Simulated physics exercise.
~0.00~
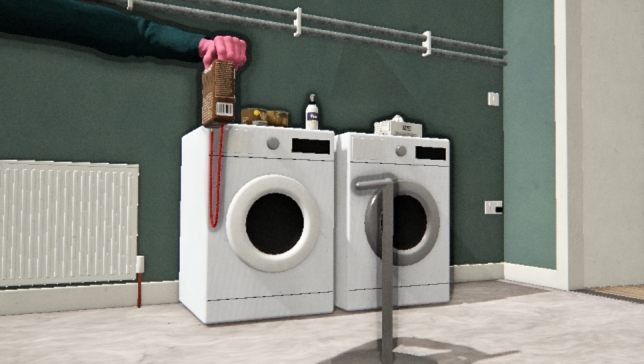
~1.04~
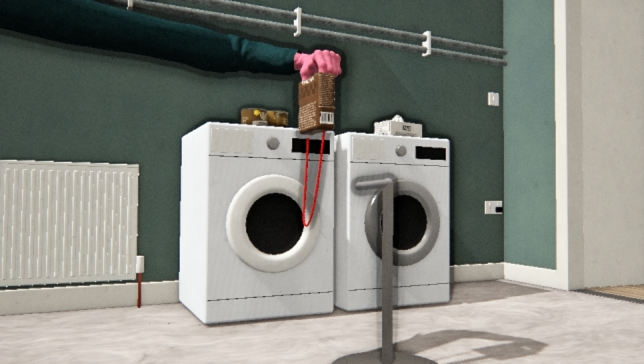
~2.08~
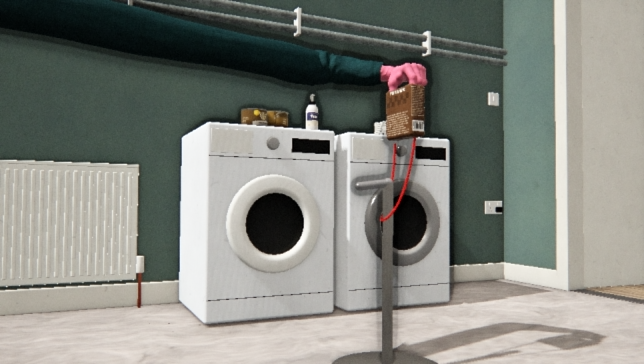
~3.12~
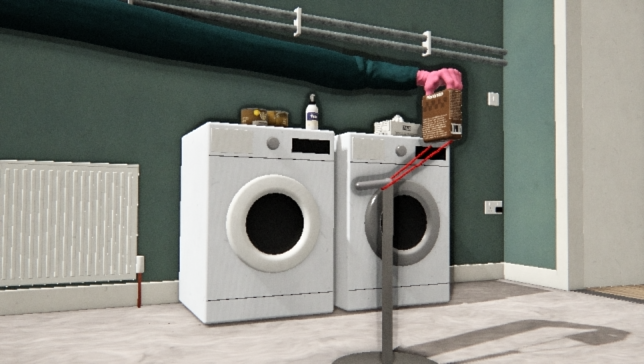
A pink-gloved hand carried a brown pouch rightward past two washing machines, its long red loop dangling low, until the loop caught on the hooked top of a grey stand and pulled tight, leaving the pouch snagged just beyond the post.
